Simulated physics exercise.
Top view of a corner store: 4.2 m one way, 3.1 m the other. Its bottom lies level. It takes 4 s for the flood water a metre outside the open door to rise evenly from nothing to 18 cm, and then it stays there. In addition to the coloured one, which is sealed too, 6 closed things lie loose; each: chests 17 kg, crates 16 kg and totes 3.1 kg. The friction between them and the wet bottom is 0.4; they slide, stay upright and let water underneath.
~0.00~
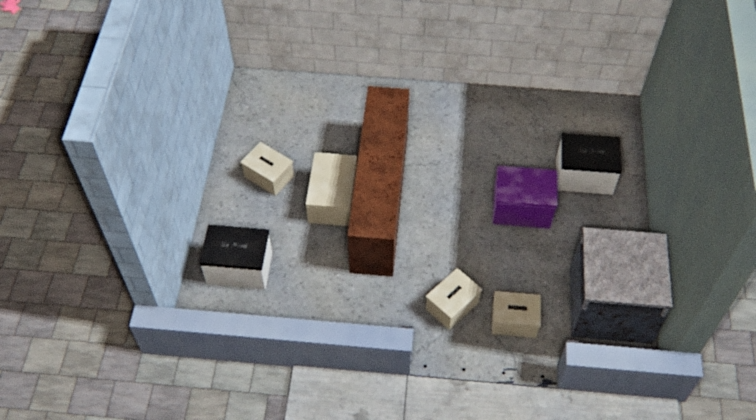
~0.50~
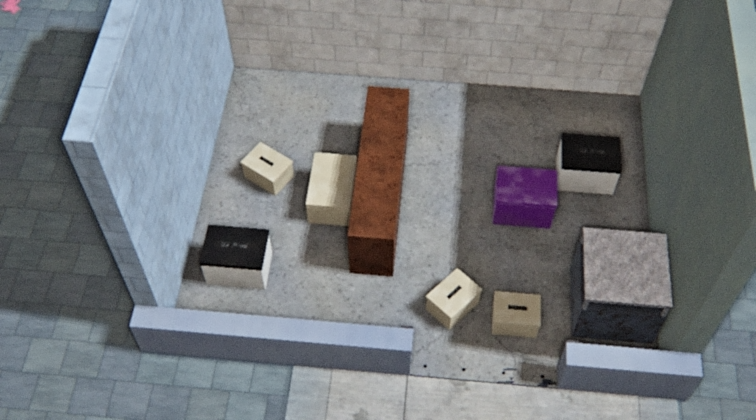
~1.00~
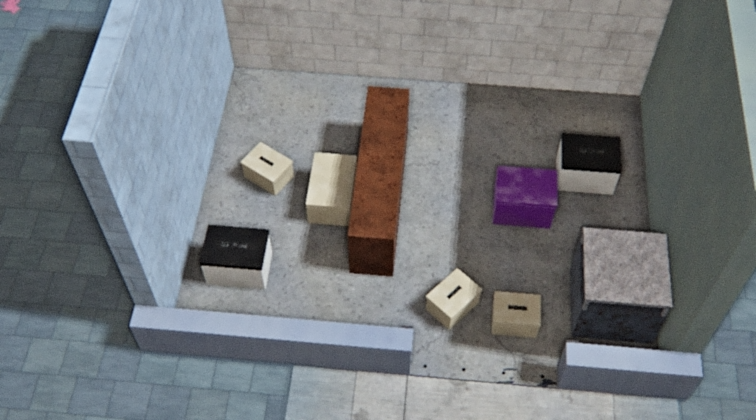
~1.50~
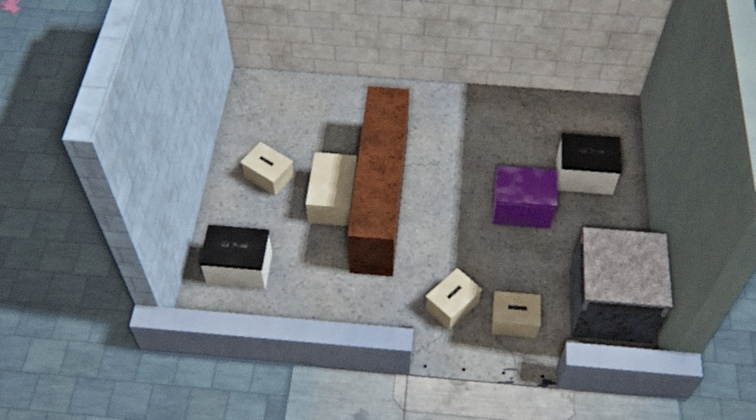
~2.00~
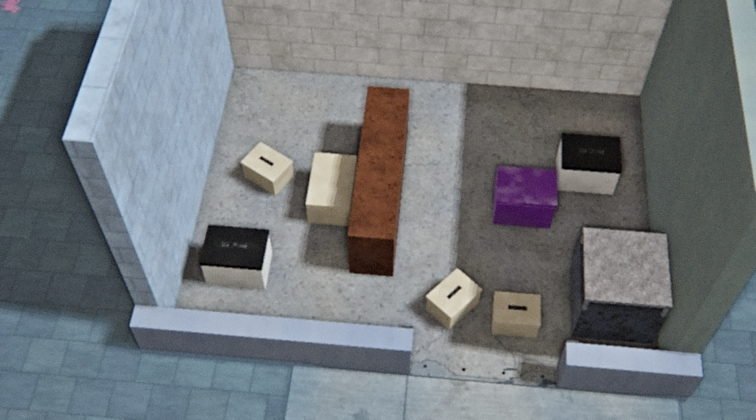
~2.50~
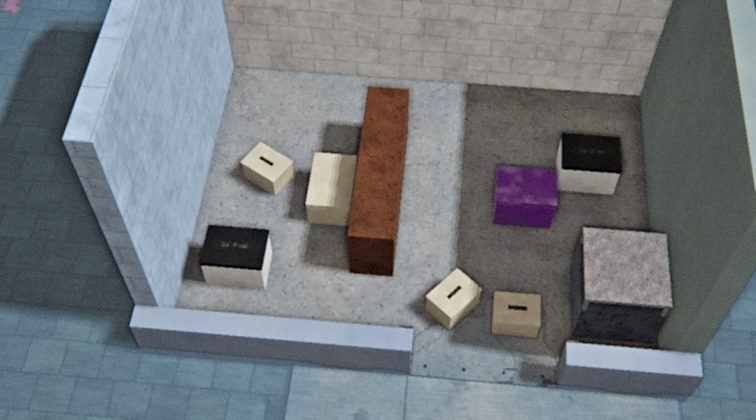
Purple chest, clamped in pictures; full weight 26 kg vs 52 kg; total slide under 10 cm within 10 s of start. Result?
It needs the bigger one.
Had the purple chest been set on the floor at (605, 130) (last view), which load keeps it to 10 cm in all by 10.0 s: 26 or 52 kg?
Here only the heavier suffices.
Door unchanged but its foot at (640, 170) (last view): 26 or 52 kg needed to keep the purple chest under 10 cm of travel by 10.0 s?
With that change, the lighter one suffices.
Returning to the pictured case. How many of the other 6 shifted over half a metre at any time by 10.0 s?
Counting them up, I find 3.
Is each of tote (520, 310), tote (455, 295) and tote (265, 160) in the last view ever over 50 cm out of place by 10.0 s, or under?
Listed order gives above limit, above limit, within limit.
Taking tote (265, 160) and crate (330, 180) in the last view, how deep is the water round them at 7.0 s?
0 and 0 cm.
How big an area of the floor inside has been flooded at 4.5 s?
Near 4.0 m2 in all.
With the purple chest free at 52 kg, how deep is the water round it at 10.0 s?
Something like 12 centimetres.
After 3.5 s the purple chest would be 0 cm from its start with 26 kg and 0 cm from its start with 52 kg; 1 cm of water round it then.
After 4.5 s the purple chest would be 1 cm from its start with 26 kg and 0 cm from its start with 52 kg; 5 cm of water round it then.
After 7.0 s the purple chest would be 24 cm from its start with 26 kg and 0 cm from its start with 52 kg; 5 cm of water round it then.
After 10.0 s the purple chest would be 126 cm from its start with 26 kg and 0 cm from its start with 52 kg; 12 cm of water round it then.
